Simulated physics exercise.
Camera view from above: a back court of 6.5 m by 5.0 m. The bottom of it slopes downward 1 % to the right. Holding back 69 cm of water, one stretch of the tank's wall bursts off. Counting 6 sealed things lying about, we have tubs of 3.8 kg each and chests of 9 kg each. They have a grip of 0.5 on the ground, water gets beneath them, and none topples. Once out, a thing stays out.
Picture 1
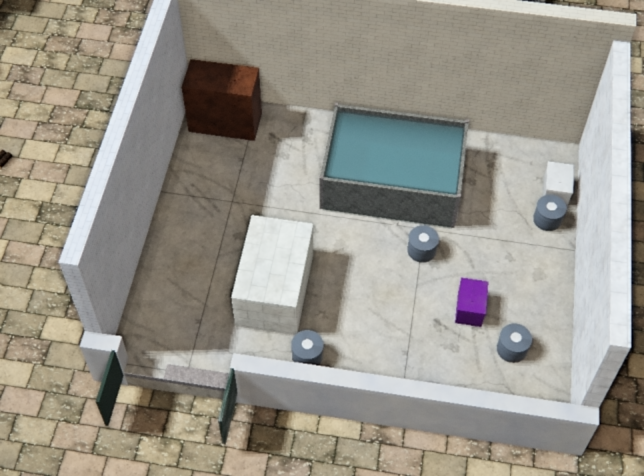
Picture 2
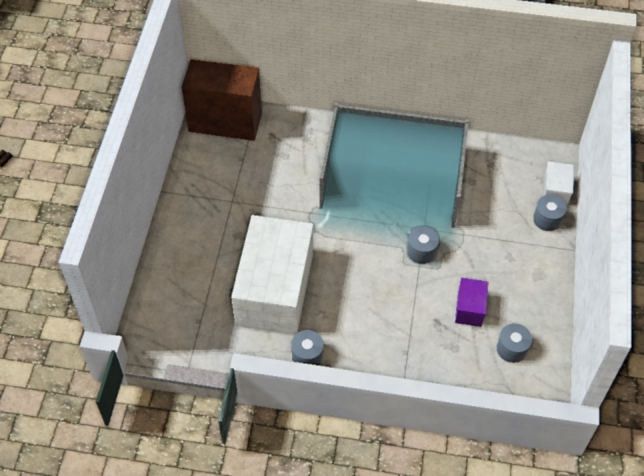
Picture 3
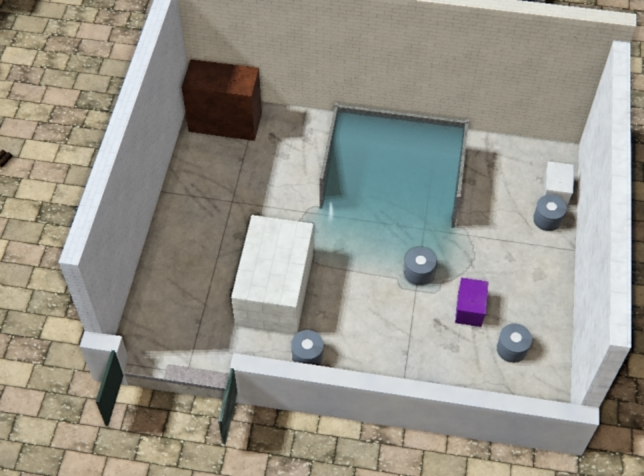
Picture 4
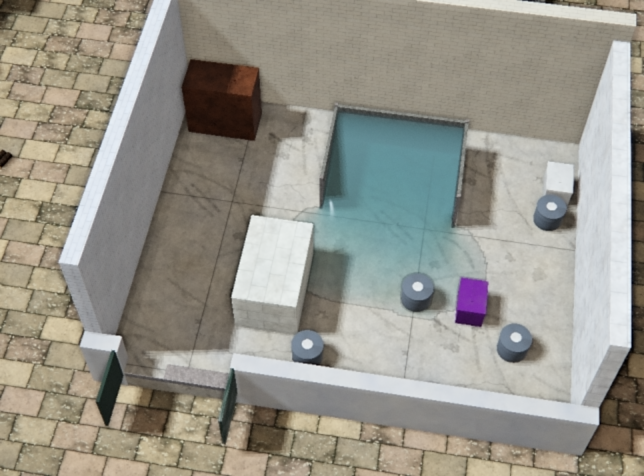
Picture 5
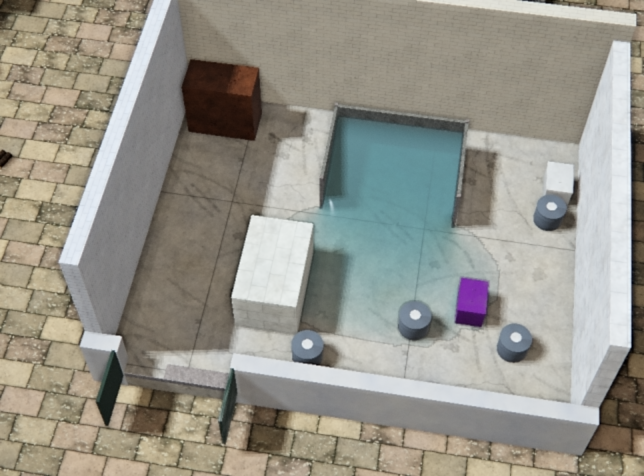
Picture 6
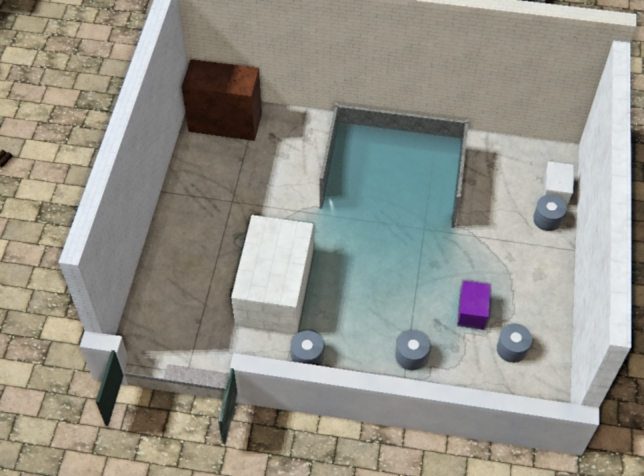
A walled back court with a pale stone floor, seen from above by a still camera, holds a raised tank of blue-green water against the far wall. A brown chest stands at the back left, a white block near the middle, a small white box at the right, and a purple chest among four grey tubs. The tank's front wall gives way, water spreads forward across the floor, one tub slides to the front wall, and the purple chest shifts slightly.
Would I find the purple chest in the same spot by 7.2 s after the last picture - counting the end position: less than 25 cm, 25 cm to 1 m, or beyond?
The move is big.
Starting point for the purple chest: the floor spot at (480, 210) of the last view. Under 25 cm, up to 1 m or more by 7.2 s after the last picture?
Well, it rests almost unmoved.
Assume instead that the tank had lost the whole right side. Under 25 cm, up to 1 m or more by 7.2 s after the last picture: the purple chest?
After that, the purple chest is washed away.
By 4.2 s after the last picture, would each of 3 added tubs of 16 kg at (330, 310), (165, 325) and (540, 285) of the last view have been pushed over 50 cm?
Respectively: Greater, greater, greater.
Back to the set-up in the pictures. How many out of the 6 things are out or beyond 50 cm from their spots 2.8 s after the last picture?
By my reckoning, 4.
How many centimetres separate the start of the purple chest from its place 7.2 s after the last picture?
I'd estimate some 250 centimetres.
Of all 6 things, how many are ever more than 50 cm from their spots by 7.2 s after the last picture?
That adds up to 6.
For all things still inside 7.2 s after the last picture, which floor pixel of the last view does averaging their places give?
They average out to somewhere around (409, 183).
Then, 0.9 s after the last picture the purple chest is near (514, 363), 1.2 m from its start, afloat; 0 of 6 are out; 2 afloat.
Then, 2.8 s after the last picture the purple chest is near (509, 314), 0.6 m from its start, afloat; 0 of 6 are out; 5 afloat.
Then, 4.8 s after the last picture the purple chest is near (490, 178), 2.1 m from its start, afloat; 0 of 6 are out; 6 afloat.
Then, 7.2 s after the last picture the purple chest is near (496, 158), 2.5 m from its start, afloat; 0 of 6 are out; 6 afloat.
